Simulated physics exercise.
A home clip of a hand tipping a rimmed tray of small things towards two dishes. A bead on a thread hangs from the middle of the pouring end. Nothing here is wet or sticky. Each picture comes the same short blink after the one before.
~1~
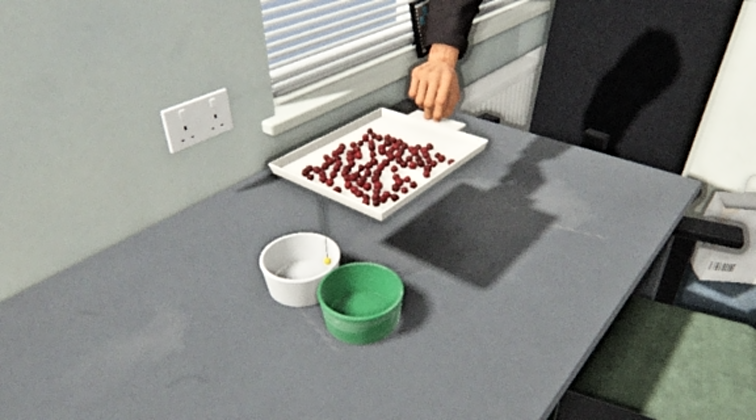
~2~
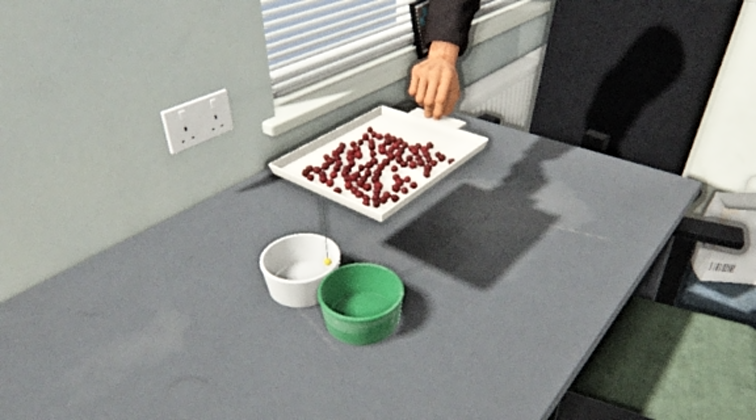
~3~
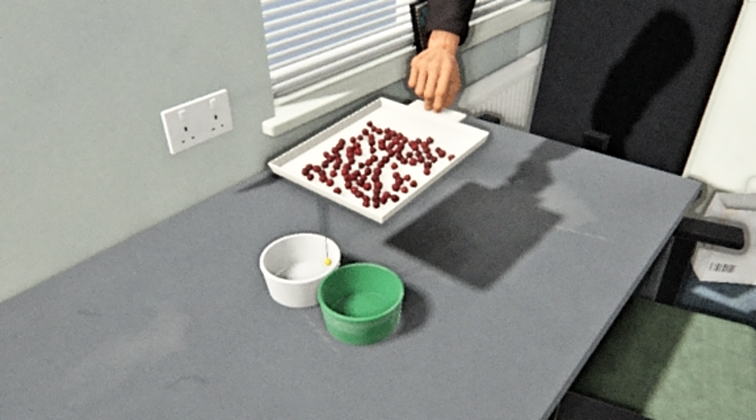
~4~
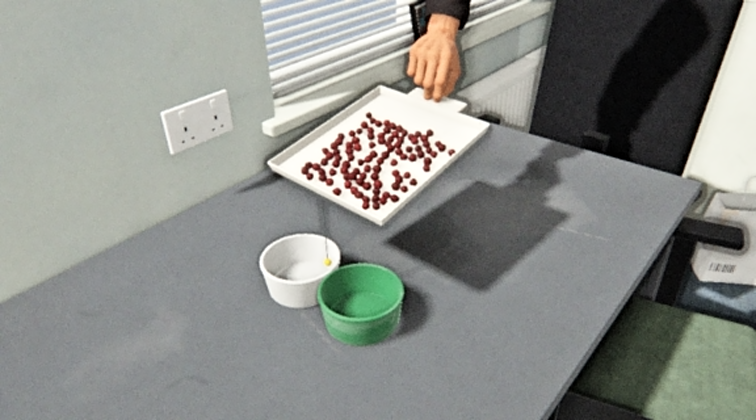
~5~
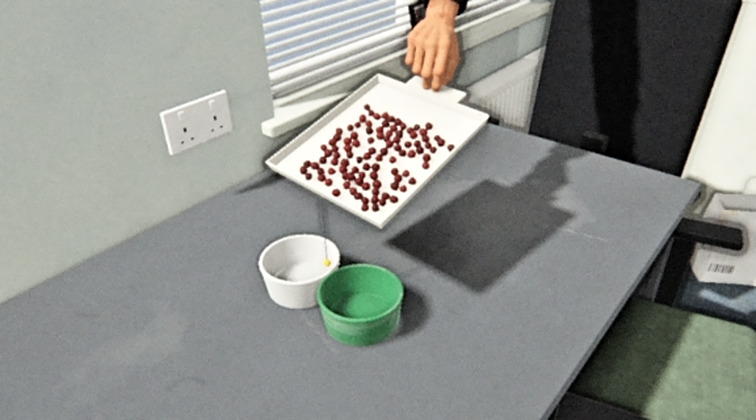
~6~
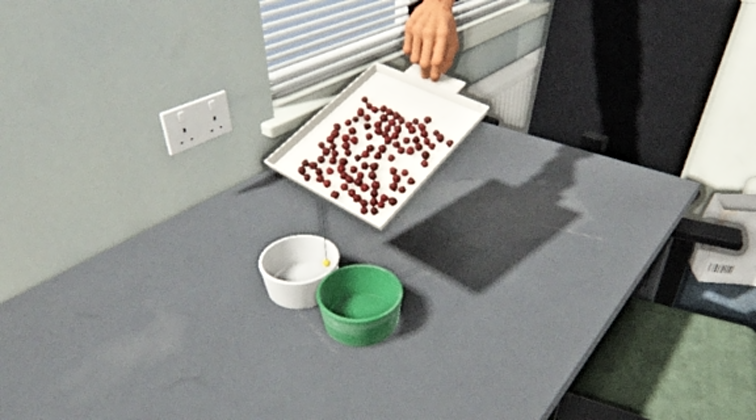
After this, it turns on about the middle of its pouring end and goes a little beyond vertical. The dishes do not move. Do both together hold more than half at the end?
In the dishes lies more than half of it.
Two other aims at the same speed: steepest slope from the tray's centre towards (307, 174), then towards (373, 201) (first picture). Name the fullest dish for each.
The first try: Left. The second: The right-hand dish.
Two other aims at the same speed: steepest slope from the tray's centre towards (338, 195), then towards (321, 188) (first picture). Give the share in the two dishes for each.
Near 50 % and 40 %.
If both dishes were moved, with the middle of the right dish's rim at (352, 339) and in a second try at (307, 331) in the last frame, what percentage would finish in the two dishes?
Near 40 % and 10 %.
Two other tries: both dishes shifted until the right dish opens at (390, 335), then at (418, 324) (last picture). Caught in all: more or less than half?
One: More than half. Two: The larger part.
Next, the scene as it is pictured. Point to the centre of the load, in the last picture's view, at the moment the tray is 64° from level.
At about (358, 176).
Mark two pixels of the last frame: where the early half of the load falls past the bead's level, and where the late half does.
The first part at (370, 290); the rest at (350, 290).
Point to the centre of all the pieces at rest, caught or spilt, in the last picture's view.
At about (356, 324).
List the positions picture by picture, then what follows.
The first frame shows corners of the pouring end (273, 164) and (381, 210), level; middle of the load (381, 167), dried cherries; left dish (273, 287); right dish (333, 323); bead on its thread (328, 261).
The second frame shows corners of the pouring end (273, 164) and (381, 212), level; middle of the load (381, 167).
The third frame shows corners of the pouring end (273, 163) and (381, 214), tipped barely, lowest at the right corner; middle of the load (381, 165).
The fourth frame shows corners of the pouring end (272, 162) and (381, 217), tipped a little, lowest at the right corner; middle of the load (380, 161).
The fifth frame shows corners of the pouring end (270, 161) and (380, 220), tipped a little, lowest at the right corner; middle of the load (379, 158).
The sixth frame shows corners of the pouring end (269, 161) and (380, 223), tipped clearly, lowest at the right corner; middle of the load (378, 156); left dish (272, 289); right dish (332, 325).
Just after the last frame, tray tipped steeply; every one on the tray.
A moment on, tray tipped past a quarter turn; the larger part on the tray; roughly a quarter in the air.
Further on, tray tipped past a quarter turn; roughly two thirds in the right dish; roughly a third outside both.
When it is over, tray tipped past a quarter turn; roughly two thirds in the right dish; not one in the left dish; roughly a third outside both.
